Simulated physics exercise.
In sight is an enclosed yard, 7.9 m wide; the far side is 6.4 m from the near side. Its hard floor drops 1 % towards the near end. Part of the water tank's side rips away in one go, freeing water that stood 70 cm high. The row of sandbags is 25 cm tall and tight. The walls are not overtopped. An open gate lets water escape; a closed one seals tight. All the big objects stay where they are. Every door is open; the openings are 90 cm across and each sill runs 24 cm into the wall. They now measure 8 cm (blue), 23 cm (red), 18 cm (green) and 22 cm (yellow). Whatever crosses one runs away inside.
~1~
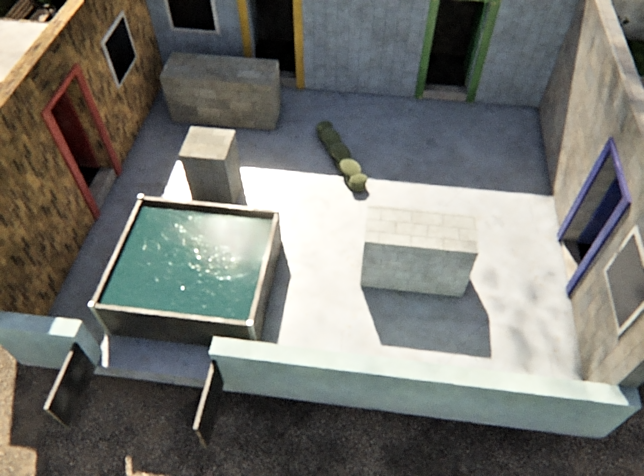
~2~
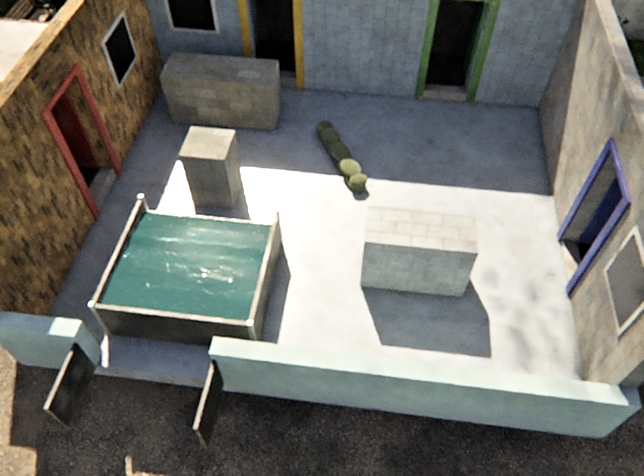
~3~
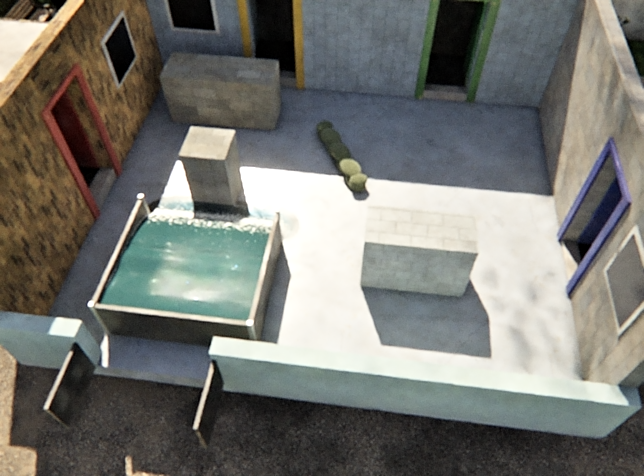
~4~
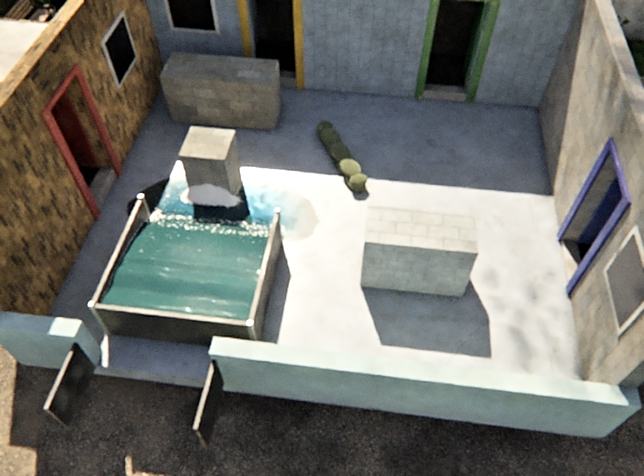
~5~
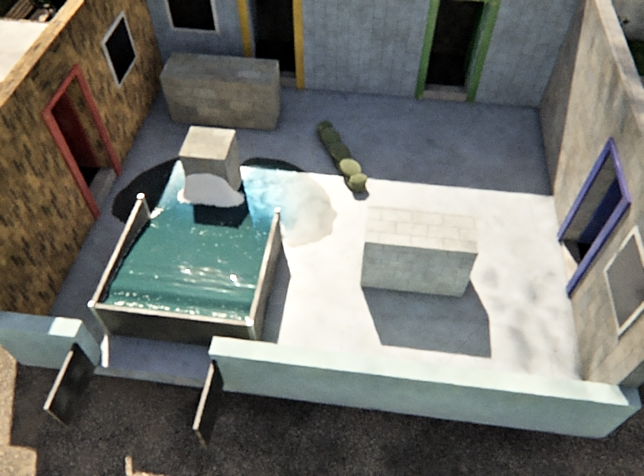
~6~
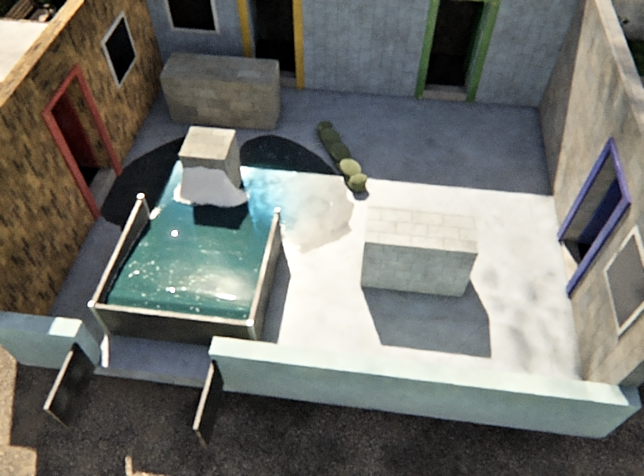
Green water fills a square tank at the left of a walled yard, seen from high above the near side. A grey pillar stands behind it, round bushes and a pale block to the right, with red, yellow, green and blue doorways around the walls. The tank's far side gives way and water pours out, foaming around the pillar and spreading across the floor to the bushes, while the camera stays still.
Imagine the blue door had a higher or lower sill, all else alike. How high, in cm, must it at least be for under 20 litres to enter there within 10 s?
It would have to be roughly 6.5 cm high.
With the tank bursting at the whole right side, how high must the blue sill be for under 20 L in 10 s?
Some 9.5 cm.
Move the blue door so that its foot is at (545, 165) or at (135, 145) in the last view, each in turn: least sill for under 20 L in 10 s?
Roughly 7.0 and 14.0 cm.
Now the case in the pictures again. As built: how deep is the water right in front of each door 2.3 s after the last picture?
Depths in cm: Blue 0, red 16, green 2, yellow 18.
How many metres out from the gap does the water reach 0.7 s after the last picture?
About 4.2 m.
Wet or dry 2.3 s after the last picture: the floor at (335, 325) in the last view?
It is still dry.
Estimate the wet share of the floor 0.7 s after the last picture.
About 25 per cent.
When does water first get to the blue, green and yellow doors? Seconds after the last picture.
Arrival: Blue 2.8 s, green 1.8 s, yellow 0.7 s.
Then, 0.7 s after the last picture water covers 25 % of the floor, deepest (46 cm) near (213, 215); it has not reached the blue door.
Then, 2.3 s after the last picture water covers 55 % of the floor, deepest (32 cm) near (182, 81); it has not reached the blue door.
Then, 9.3 s after the last picture water covers 95 % of the floor, deepest (14 cm) near (551, 406); 8 cm at the blue door, 6 litres in over its 8 cm sill.
At the blue door as built, the water peaked near 11 cm, 6.9 s after the last picture.
Run again over the same 10 s with other heights there, 33 litres in over 5.5 cm, 9 litres over 7.5 cm. The limit of 20 litres is kept from about 6.5 cm up.
